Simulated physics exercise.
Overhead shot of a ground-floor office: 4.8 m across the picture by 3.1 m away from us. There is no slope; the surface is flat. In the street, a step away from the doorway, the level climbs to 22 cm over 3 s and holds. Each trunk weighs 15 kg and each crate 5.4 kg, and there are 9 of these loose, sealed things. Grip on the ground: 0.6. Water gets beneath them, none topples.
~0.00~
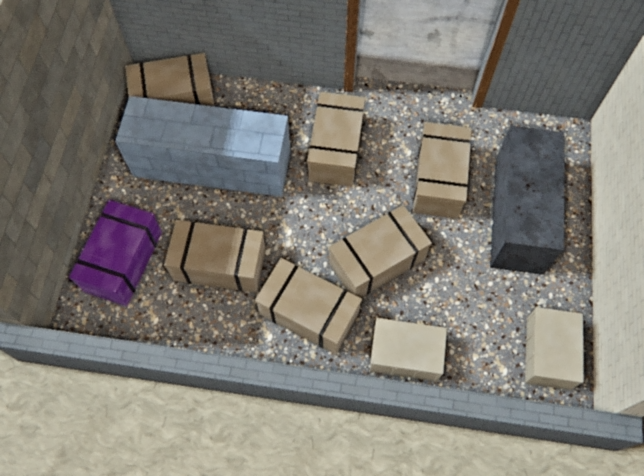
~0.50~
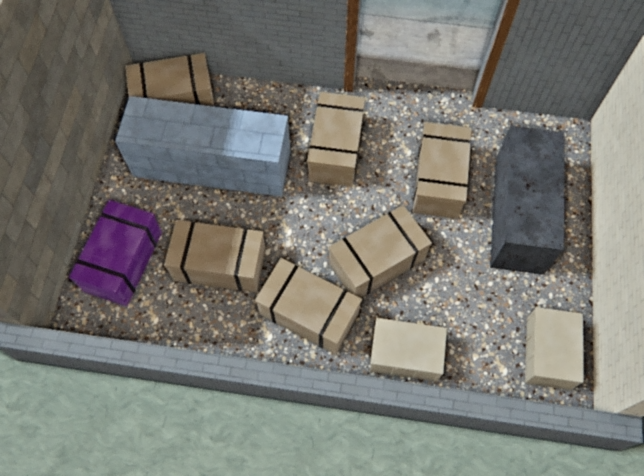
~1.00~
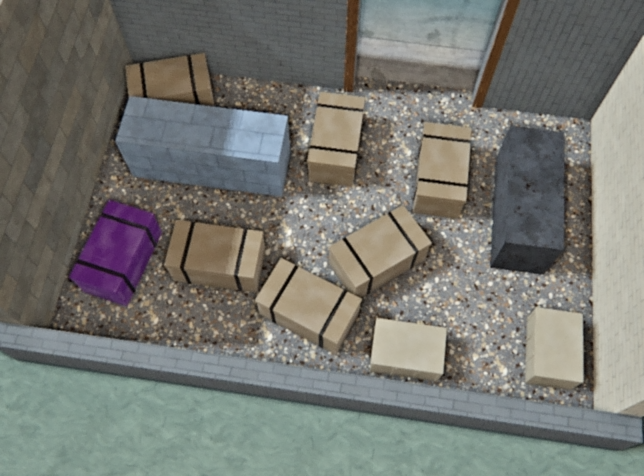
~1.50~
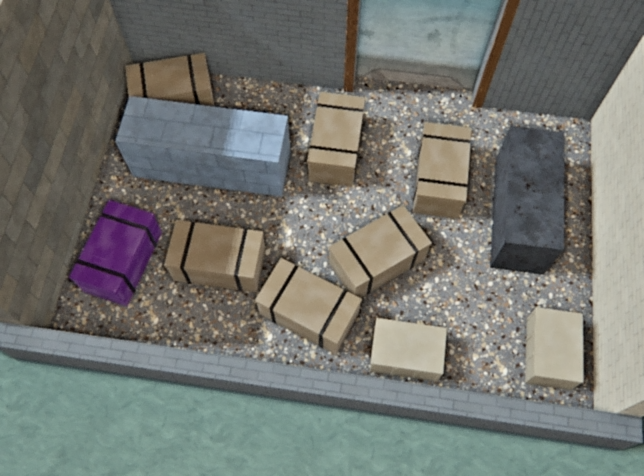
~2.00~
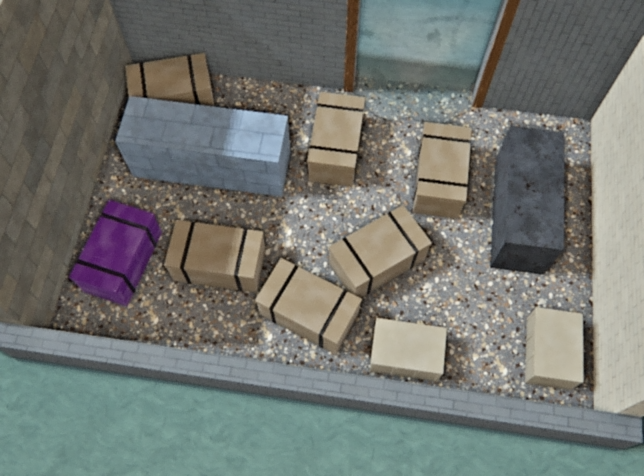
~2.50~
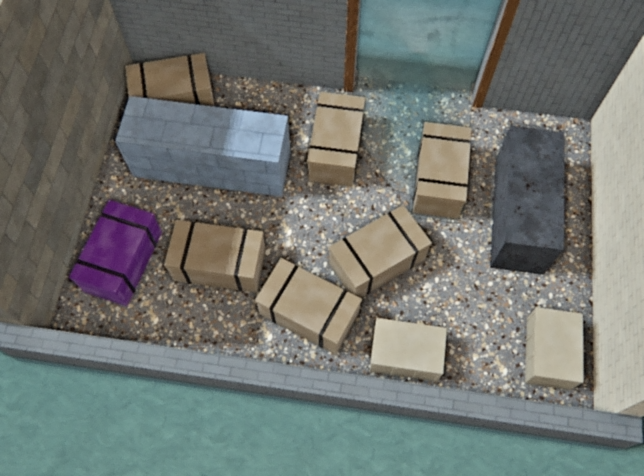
Greenish water spreads over the pale ground outside a walled, pebble-floored room seen from above, deepens in colour, and slips a little way in through the doorway at the top. Strapped tan boxes, two plain cream ones, a purple trunk at left, a long blue-grey block and a dark block at right stand about the floor. None of them moves, and the camera stays still.
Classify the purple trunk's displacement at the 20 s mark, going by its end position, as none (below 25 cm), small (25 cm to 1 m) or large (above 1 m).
Small.
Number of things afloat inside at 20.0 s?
At that time, 9.
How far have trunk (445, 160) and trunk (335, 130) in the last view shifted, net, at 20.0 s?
First 150 cm, then 30 cm.
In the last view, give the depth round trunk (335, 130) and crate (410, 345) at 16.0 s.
First about 15 cm, second about 19 cm.
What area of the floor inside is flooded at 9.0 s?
Roughly 14 m2.
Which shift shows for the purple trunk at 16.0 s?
I'd guess some 60 cm by then.
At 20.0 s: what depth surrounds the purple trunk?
Near 20 cm deep.
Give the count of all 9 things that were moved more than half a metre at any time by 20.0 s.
Count: 8.
After 4.0 s the purple trunk is near (112, 245), 0.0 m from its start, aground; 1 afloat.
After 9.0 s the purple trunk is near (97, 188), 0.6 m from its start, afloat; 7 afloat.
After 16.0 s the purple trunk is near (96, 186), 0.6 m from its start, afloat; 9 afloat.
After 20.0 s the purple trunk is near (94, 183), 0.6 m from its start, afloat; 9 afloat.
